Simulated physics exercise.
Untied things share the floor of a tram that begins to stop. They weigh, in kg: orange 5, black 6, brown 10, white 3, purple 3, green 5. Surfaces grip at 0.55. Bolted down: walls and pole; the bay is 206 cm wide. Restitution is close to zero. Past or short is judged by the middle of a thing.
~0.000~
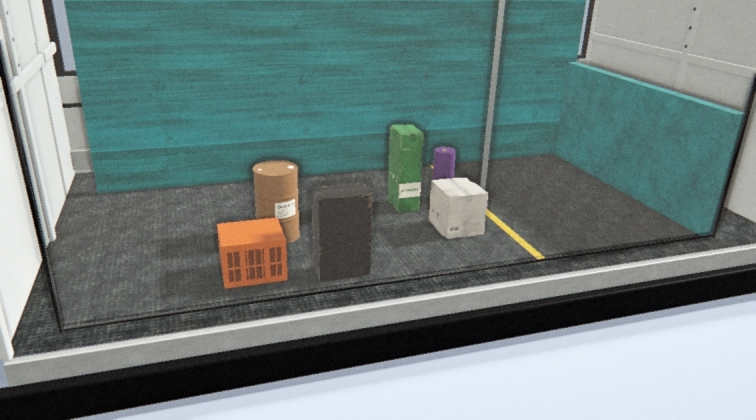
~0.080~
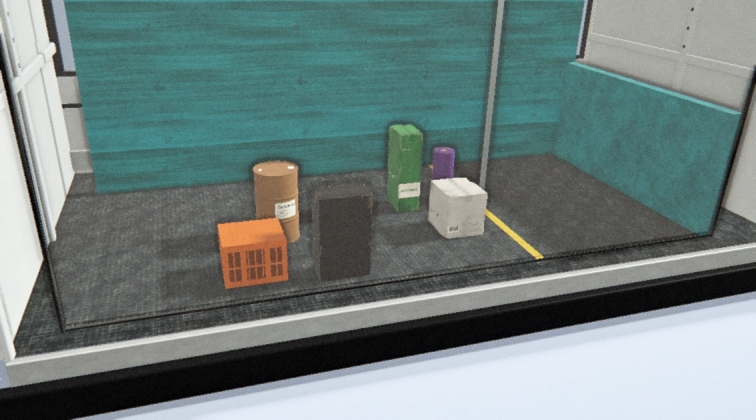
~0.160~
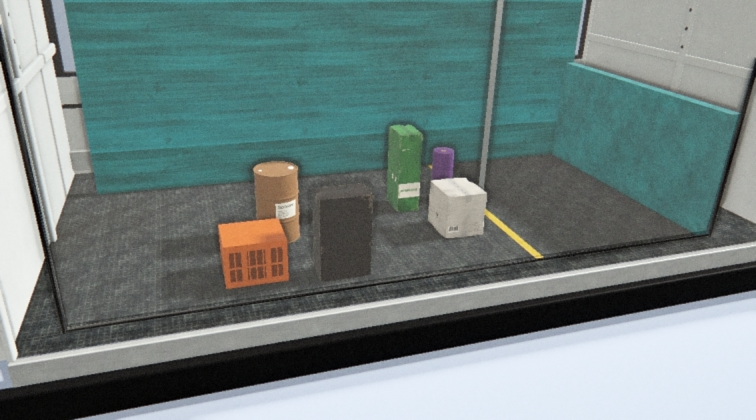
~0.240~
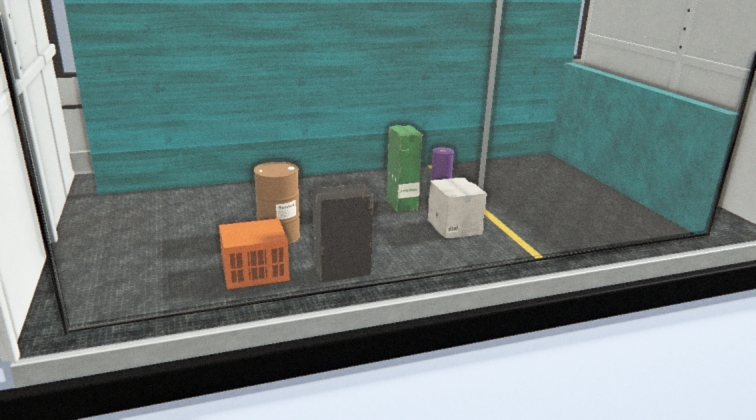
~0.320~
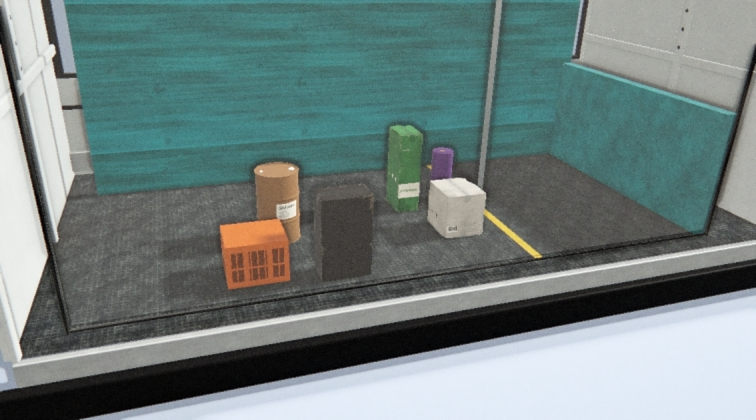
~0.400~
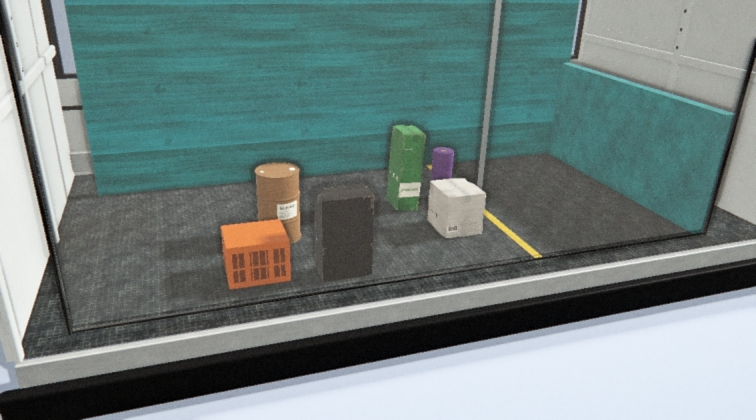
To begin with, an orange crate, a brown barrel, a black tall box, a green box, a white box and a purple roll stand on a dark floor before teal walls. The view then shifts very slightly, and the objects keep nearly the same places through to the end.
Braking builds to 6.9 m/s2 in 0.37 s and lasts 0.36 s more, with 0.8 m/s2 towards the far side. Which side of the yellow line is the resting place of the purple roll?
In the end the purple roll crosses the yellow line.
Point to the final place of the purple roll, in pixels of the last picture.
Near (499, 180).
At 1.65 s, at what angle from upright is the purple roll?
It is tilted some 90°.
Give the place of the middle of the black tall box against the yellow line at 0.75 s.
About 130 cm short of it.
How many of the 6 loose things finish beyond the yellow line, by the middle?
In all, 1.
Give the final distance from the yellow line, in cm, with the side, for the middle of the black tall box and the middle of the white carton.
Black tall box 120 short, white carton 10 short.
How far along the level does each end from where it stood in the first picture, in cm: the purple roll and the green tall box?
Moved: Purple roll 60, green tall box 40.
After 0.75 s the purple roll is 2 cm past the yellow line, tilted 65°, near (467, 177) in the last picture's view.
After 1.15 s the purple roll is 37 cm past the yellow line, tilted 90°, near (499, 180) in the last picture's view.
After 1.65 s the purple roll is 37 cm past the yellow line, tilted 90°, near (499, 180) in the last picture's view.
When all is still (2.0 s), orange crate stops short of the yellow line; black tall box stops short of the yellow line; brown drum stops short of the yellow line; white carton stops short of the yellow line; purple roll crosses the yellow line; green tall box stops short of the yellow line.
